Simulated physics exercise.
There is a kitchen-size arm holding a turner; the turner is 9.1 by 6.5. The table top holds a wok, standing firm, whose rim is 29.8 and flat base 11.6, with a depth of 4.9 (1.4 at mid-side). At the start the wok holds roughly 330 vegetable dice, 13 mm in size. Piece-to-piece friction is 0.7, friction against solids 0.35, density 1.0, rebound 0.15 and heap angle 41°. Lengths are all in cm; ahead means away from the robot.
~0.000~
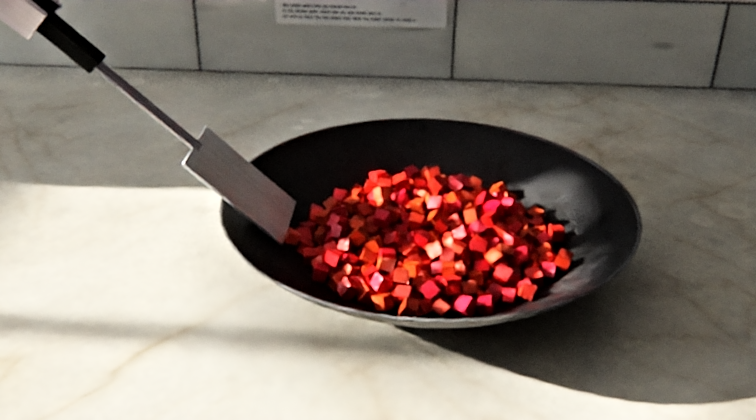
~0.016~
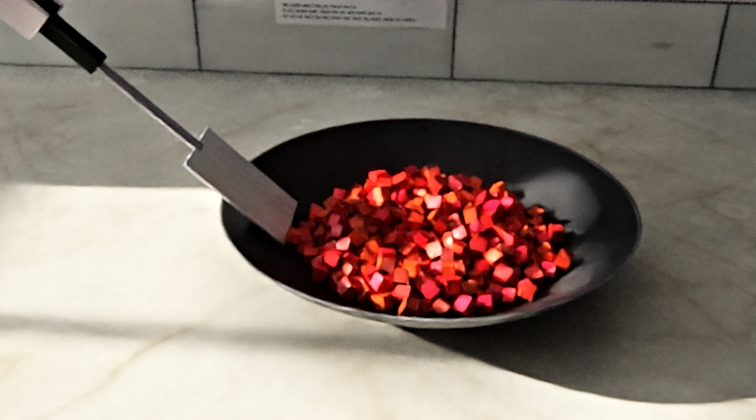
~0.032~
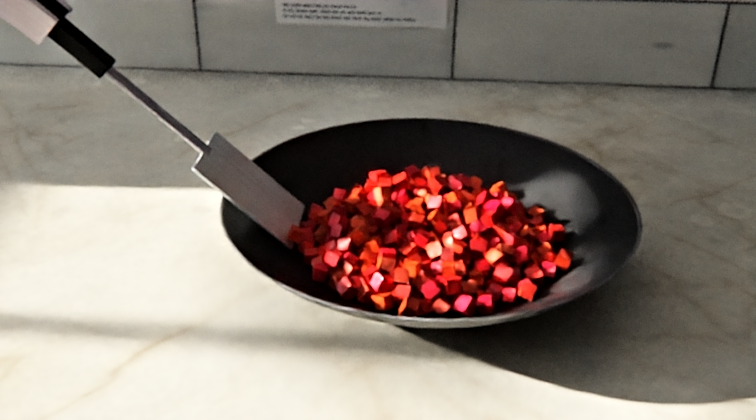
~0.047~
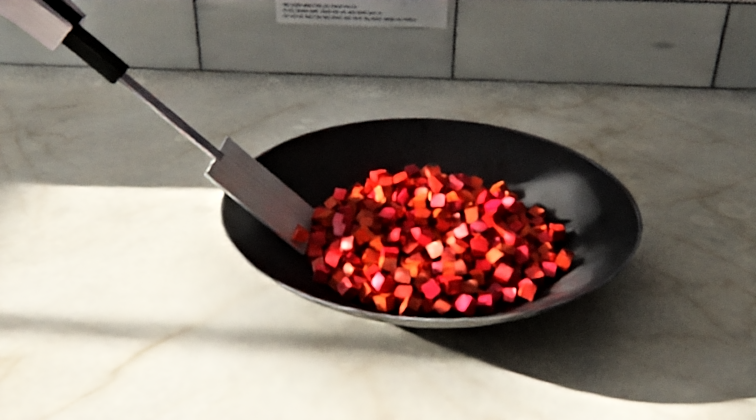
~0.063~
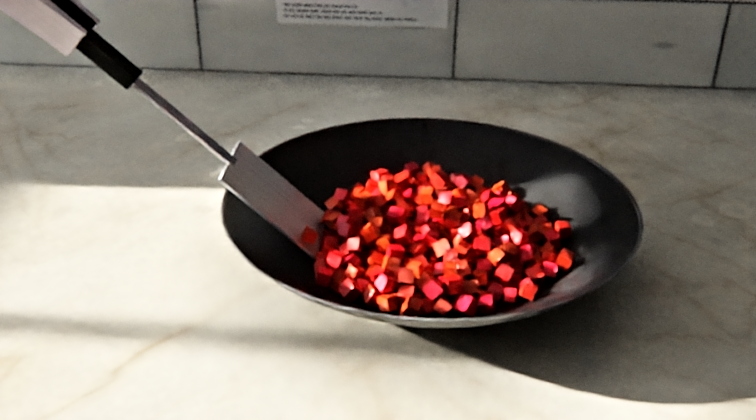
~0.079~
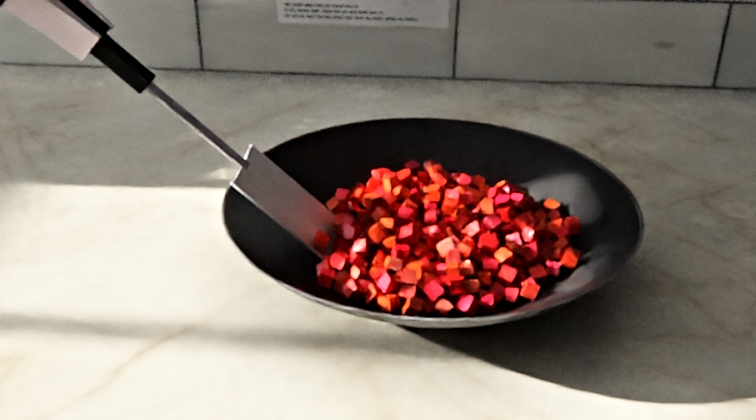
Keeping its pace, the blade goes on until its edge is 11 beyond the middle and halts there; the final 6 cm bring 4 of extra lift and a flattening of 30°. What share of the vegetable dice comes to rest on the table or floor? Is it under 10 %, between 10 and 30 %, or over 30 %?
It is between 10 and 30 %.
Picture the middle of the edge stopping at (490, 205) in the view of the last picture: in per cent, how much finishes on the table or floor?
I'd put it near 0 per cent.
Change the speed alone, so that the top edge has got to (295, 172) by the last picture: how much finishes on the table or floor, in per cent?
Near 40 in a hundred.
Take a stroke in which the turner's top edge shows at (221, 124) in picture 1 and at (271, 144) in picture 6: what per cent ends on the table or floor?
Near 20 in a hundred.
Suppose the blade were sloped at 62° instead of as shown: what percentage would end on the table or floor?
It would then be close to 25 %.
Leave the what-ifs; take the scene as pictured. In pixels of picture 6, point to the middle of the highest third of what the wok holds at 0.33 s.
Near pixel (574, 209).
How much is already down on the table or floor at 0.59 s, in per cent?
Some 15 per cent of the load.
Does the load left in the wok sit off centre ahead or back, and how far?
Some 4.5 cm ahead.
After 0.20 s, sloping 43°, highest piece 6 above the table; 334 in the wok.
After 0.33 s, sloping 36°, highest piece 7 above the table; 325 in the wok, 6 on the table or floor, 3 on the blade or in flight.
After 0.59 s, sloping 13°, highest piece 7 above the table; 278 in the wok, 53 on the table or floor, 3 on the blade or in flight.
After 1.64 s, sloping 13°, highest piece 6 above the table; 278 in the wok, 56 on the table or floor.
At rest, 278 in the wok, 56 on the table or floor. That is 17 % on the table or floor.
